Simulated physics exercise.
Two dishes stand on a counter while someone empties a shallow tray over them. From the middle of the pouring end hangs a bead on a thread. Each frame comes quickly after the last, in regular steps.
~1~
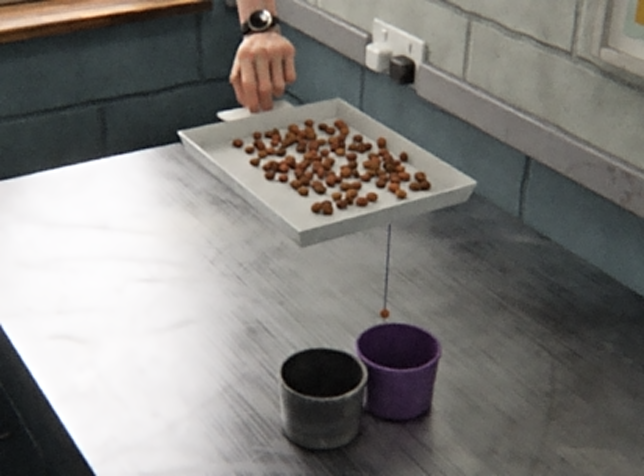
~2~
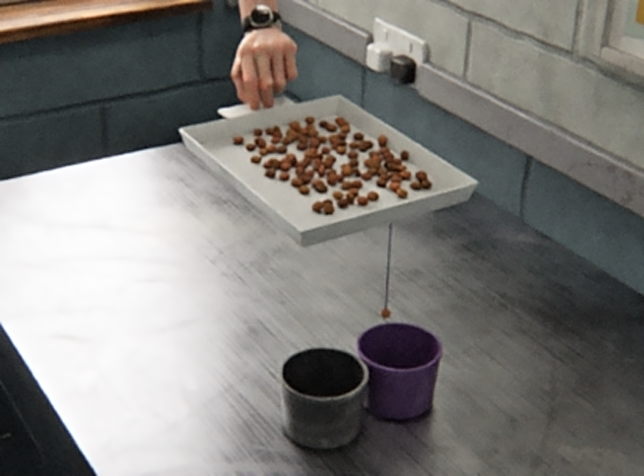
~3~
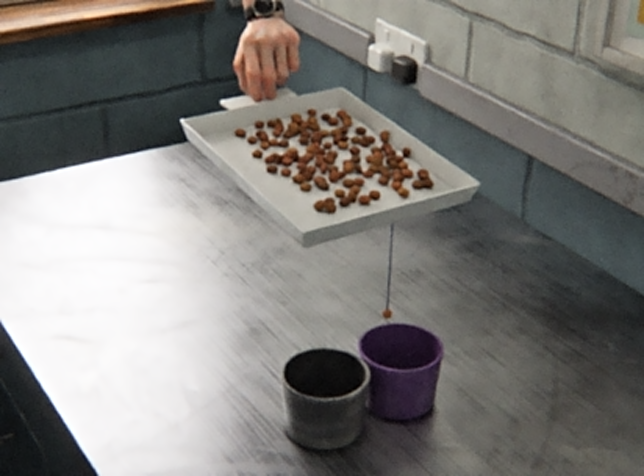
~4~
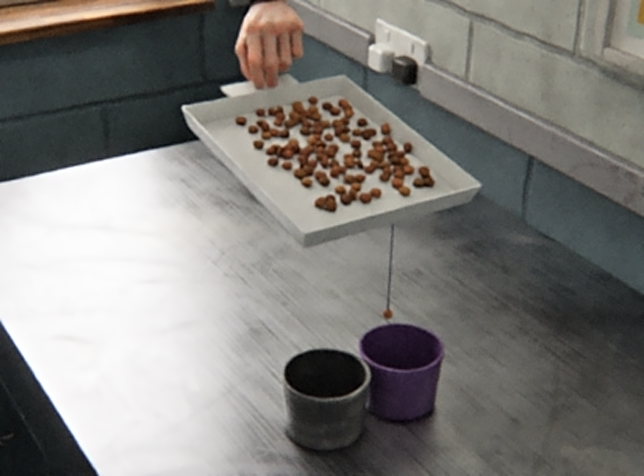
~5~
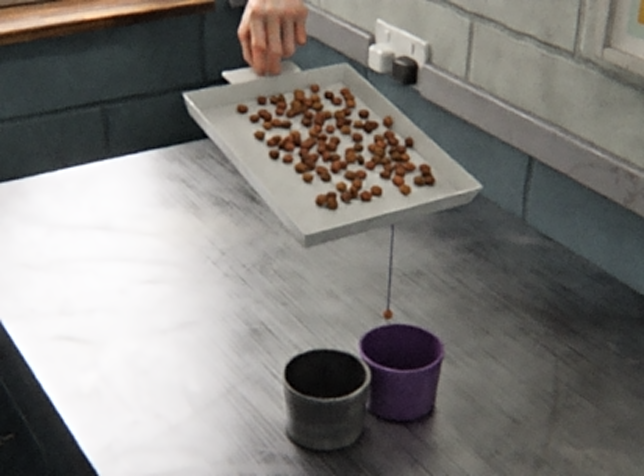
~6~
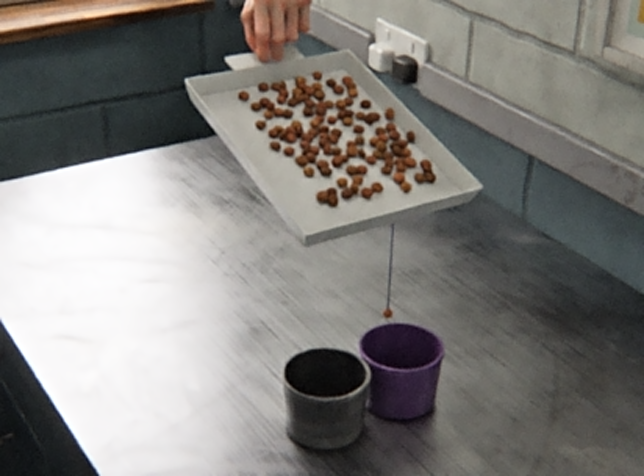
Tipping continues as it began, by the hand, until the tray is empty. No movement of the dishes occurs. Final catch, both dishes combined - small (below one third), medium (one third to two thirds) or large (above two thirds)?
Medium.
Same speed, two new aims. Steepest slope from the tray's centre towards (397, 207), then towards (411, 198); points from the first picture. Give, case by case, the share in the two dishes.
Shares: About 10 in a hundred, then about 0 in a hundred.
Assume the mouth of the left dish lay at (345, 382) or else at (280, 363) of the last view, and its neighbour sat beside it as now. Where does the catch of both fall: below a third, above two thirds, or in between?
Between a third and two thirds; under a third.
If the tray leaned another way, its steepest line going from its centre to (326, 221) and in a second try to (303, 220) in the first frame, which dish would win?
Case 1 - the one at left; case 2 - the one at left.
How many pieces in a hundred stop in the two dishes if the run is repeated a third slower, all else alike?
Roughly 40 %.
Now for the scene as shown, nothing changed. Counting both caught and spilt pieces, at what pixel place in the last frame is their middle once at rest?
Somewhere around (427, 396) in the last picture.
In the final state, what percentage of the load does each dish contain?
Left dish 10, right dish 30 %.
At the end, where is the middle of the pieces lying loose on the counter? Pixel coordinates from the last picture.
Centre, final frame: Roughly (496, 402).
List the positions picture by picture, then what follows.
Corners of the pouring end at (302, 227) and (468, 181), level; middle of the load at (330, 161), bits of dog kibble; left dish at (345, 417); right dish at (421, 388); bead on its thread at (385, 313), in the first frame.
Corners of the pouring end at (303, 227) and (469, 181), level; middle of the load at (331, 159), in the second frame.
Corners of the pouring end at (305, 227) and (471, 182), tipped barely, level across its low end; middle of the load at (332, 155), in the third frame.
Corners of the pouring end at (307, 228) and (473, 183), tipped a little, level across its low end; middle of the load at (334, 148), in the fourth frame.
Corners of the pouring end at (308, 229) and (474, 185), tipped a little, level across its low end; middle of the load at (335, 141), in the fifth frame.
Corners of the pouring end at (309, 229) and (475, 185), tipped clearly, level across its low end; middle of the load at (336, 133); left dish at (348, 417); right dish at (424, 388), in the sixth frame.
Soon after the last picture, tray tipped steeply; nearly all on the tray; a small part in the air.
A little later, tray tipped right over; most on the tray; a small part in the right dish; a small part outside both; a small part in the air.
Later still, tray tipped past a quarter turn; a small part in the left dish; about a third in the right dish; about half outside both.
At rest, tray tipped past a quarter turn; a small part in the left dish; about a third in the right dish; about half outside both.
